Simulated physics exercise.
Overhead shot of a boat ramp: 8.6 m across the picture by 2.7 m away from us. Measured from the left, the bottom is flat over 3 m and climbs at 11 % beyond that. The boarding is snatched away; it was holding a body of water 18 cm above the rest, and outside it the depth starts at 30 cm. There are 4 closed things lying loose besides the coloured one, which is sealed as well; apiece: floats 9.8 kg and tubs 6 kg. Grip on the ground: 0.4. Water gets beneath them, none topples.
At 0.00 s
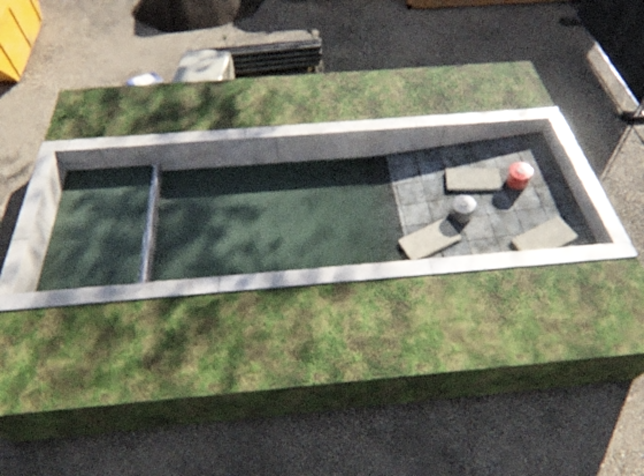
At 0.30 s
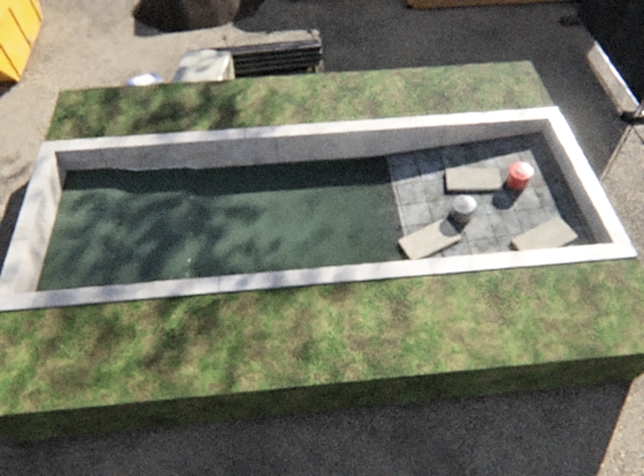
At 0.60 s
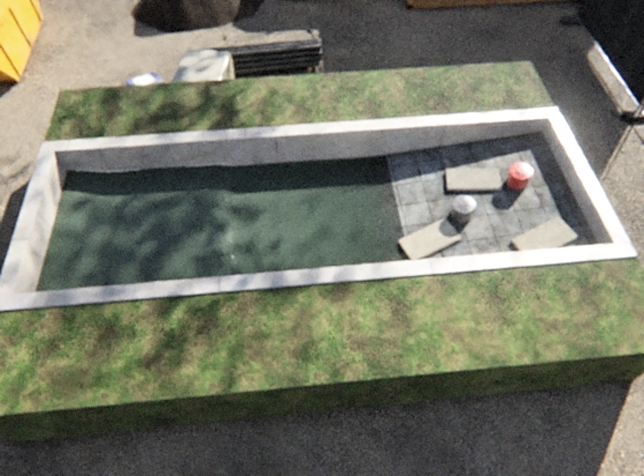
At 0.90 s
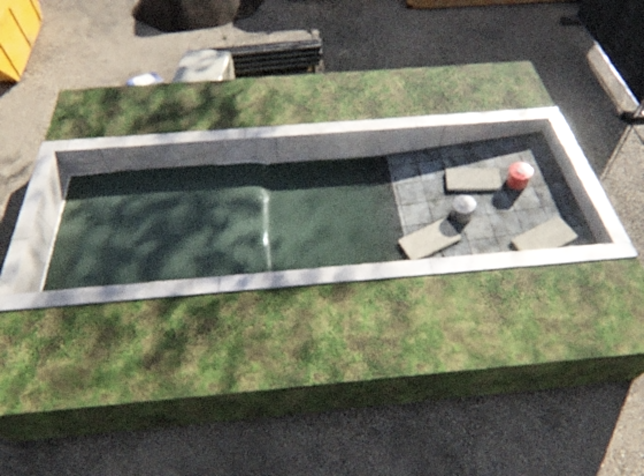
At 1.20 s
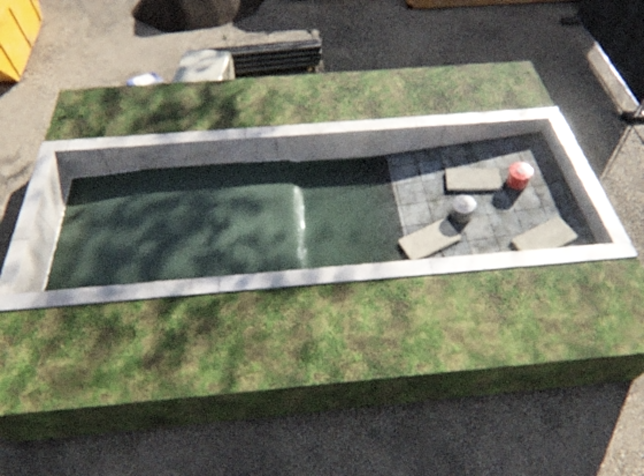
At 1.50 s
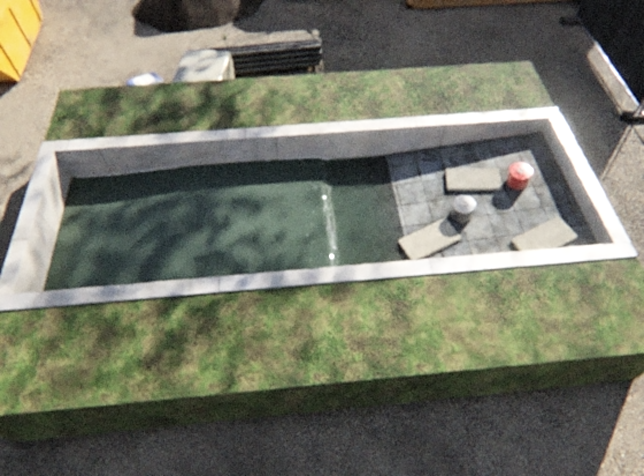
A low wave ran rightward along the dark green pool after the upright board near its left end disappeared, while the red tub and the pale things on the paved slope stayed still.
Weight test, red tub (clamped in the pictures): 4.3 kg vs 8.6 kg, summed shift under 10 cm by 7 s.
I expect the smaller poundage will serve.
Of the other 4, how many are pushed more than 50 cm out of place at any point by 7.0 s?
3 in all.
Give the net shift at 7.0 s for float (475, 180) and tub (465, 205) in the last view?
In turn: 250 cm, 100 cm.
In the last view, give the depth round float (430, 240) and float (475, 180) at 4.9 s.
About 7 and 4 cm.
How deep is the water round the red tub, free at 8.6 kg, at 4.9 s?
Something like 1 centimetres.
After 2.1 s the red tub would be 0 cm from its start with 4.3 kg and 0 cm from its start with 8.6 kg; 0 cm of water round it then.
After 3.1 s the red tub would be 0 cm from its start with 4.3 kg and 0 cm from its start with 8.6 kg; 0 cm of water round it then.
After 4.9 s the red tub would be 0 cm from its start with 4.3 kg and 0 cm from its start with 8.6 kg; 1 cm of water round it then.
After 7.0 s the red tub would be 0 cm from its start with 4.3 kg and 0 cm from its start with 8.6 kg; 0 cm of water round it then.
